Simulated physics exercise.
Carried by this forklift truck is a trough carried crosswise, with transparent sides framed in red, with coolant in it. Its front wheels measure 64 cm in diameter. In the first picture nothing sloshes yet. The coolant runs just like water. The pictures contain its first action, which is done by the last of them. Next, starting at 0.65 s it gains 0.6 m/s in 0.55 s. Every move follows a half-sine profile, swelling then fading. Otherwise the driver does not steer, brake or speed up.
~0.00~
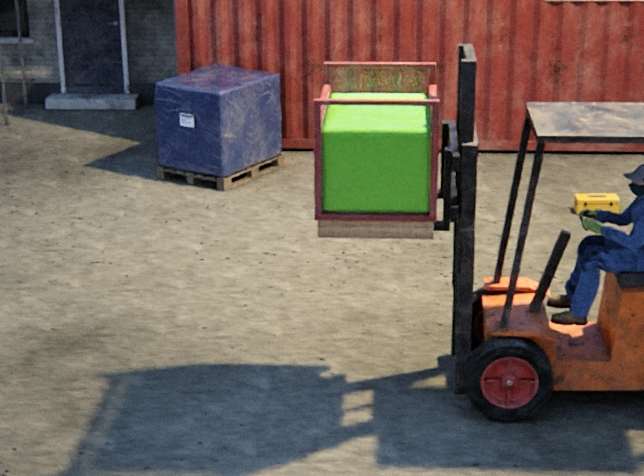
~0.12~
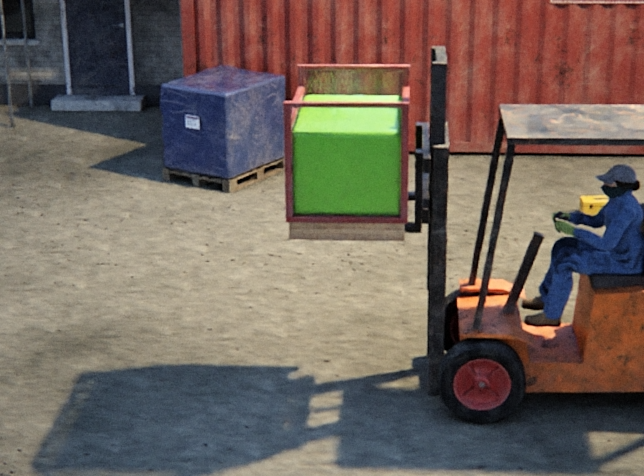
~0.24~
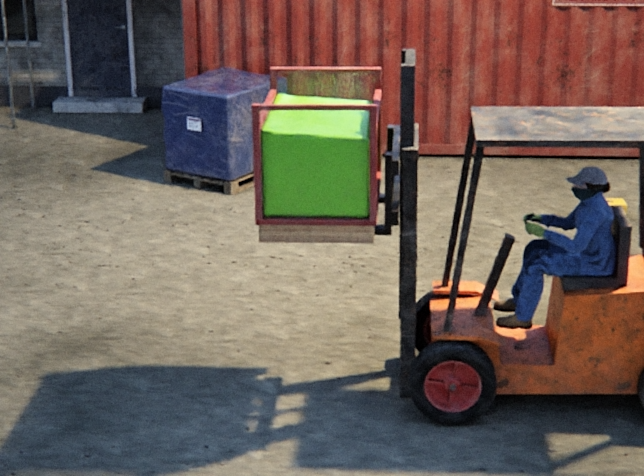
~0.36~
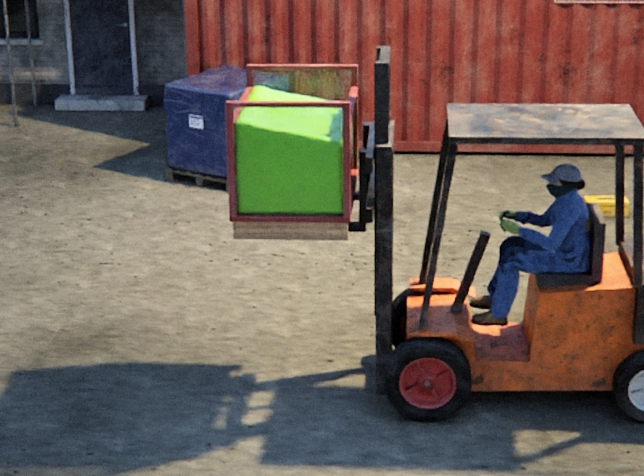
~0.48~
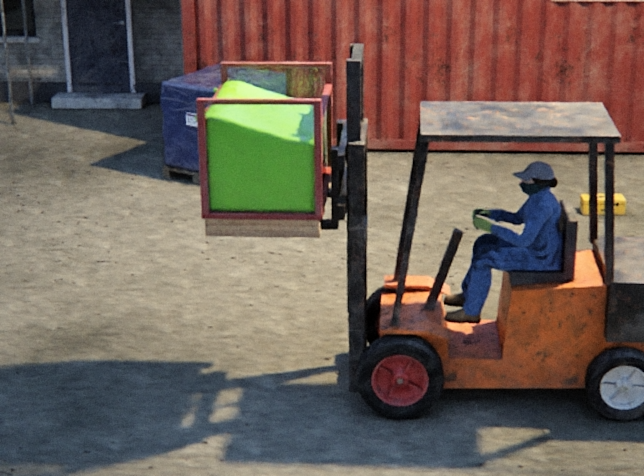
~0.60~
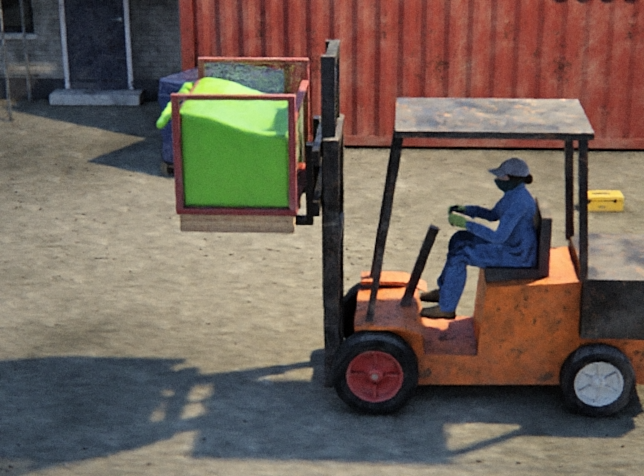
The video shows an orange forklift driving left across a yard with a seated driver in blue, carrying a raised red-framed trough of bright green liquid, which starts level, then climbs towards the left end and bulges past its upper edge.
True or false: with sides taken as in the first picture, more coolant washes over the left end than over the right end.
False.
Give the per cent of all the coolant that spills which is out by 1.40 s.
About 60 %.
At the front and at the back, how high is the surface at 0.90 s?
Approx. 52 cm front, approx. 70 cm back.
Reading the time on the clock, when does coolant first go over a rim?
I'd say close to 0.8 seconds.
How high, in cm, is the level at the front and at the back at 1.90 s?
Measured: Front = 56 cm, back = 56 cm.
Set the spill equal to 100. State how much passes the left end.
Some 40 per cent of it.
After 0.90 s front 52 cm, middle 58 cm, back 69 cm above the floor; the loss stands at 1 per cent, over the left end.
After 1.40 s front 61 cm, middle 59 cm, back 56 cm above the floor; the loss stands at 3 per cent, mostly over the right end, some over the left end.
After 1.90 s front 55 cm, middle 60 cm, back 56 cm above the floor; the loss stands at 4 per cent, mostly over the right end, some over the left end.
After 4.18 s the loss stands at 5 per cent, mostly over the right end, some over the left end; the left end has passed 2 per cent and the right end 3.
